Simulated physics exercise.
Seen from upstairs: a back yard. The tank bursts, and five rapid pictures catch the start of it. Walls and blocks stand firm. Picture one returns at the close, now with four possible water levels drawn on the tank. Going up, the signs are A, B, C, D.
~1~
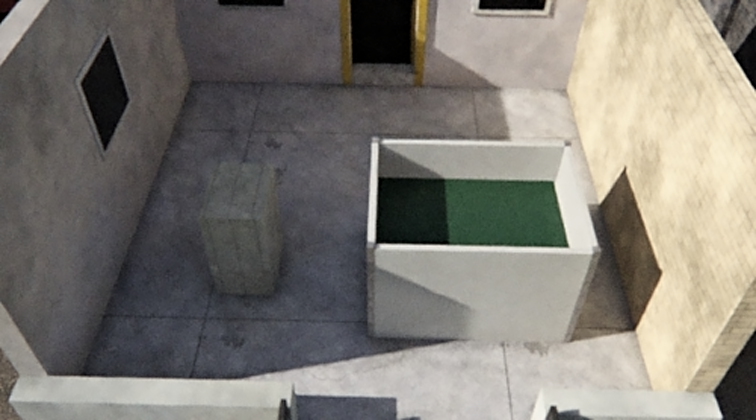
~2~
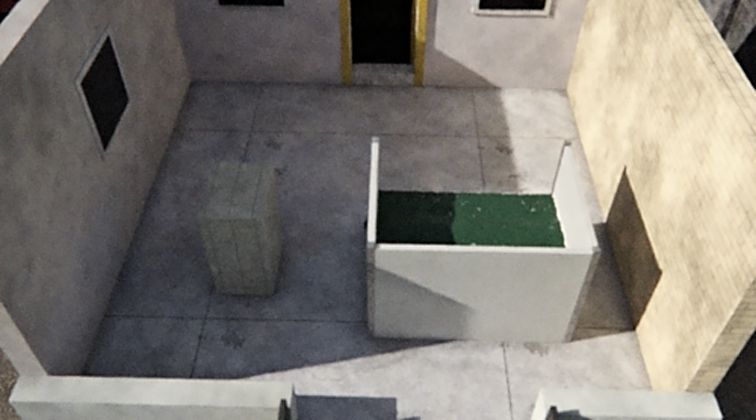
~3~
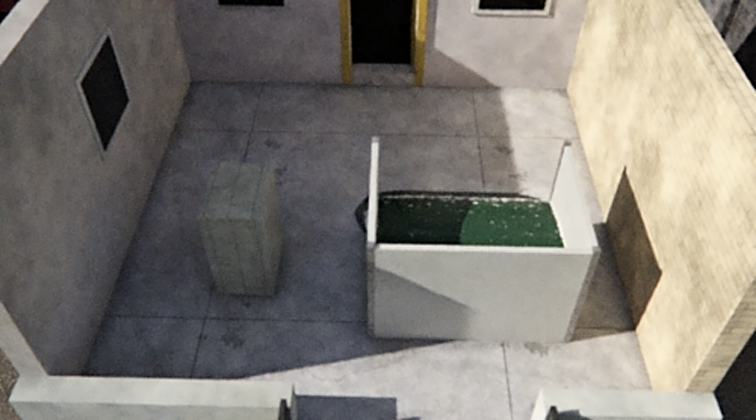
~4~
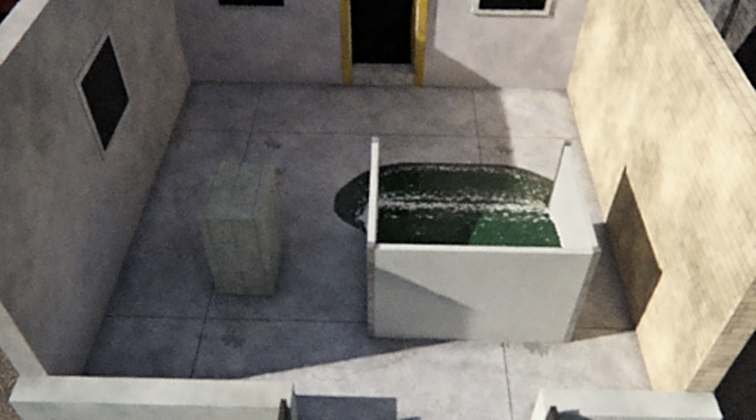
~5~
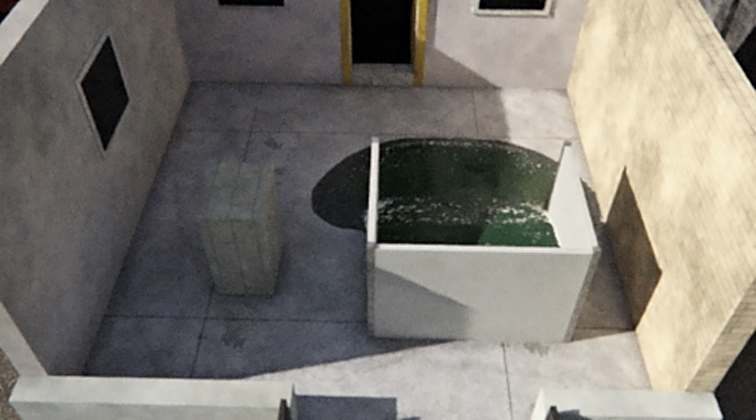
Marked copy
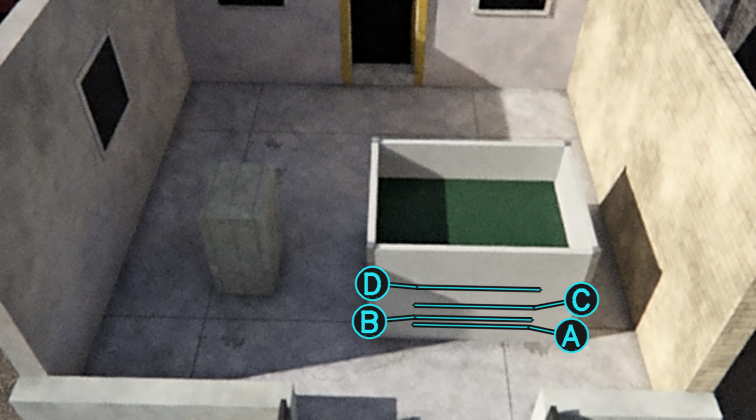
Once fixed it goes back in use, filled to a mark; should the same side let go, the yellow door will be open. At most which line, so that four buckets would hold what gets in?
C will do.
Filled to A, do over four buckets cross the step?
No.
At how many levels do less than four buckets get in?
Three of the four.
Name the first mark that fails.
That is mark D.
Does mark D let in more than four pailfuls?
Yes.
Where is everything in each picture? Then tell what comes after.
Water in the tank at rest, its middle at (472, 225); foot of the yellow doorway at (383, 85); open gate at (417, 382), in the first picture.
Water covers 2 % of the ground, its front hidden from here, in the second picture.
Water covers 5 % of the ground, its front hidden from here, in the third picture.
Front seen at (345, 193), 11 % of the ground wet, in the fourth picture.
Front seen at (343, 166), 18 % of the ground wet, in the fifth picture.
On the marked copy, A at (471, 325); B at (472, 318); C at (474, 306); D at (477, 288); from the bottom up A, B, C, D.
If A is chosen, nothing gets over.
If B is chosen, nothing gets over.
If C is chosen, a bucket or two gets in.
If D is chosen, about 9 bucketfuls get in.
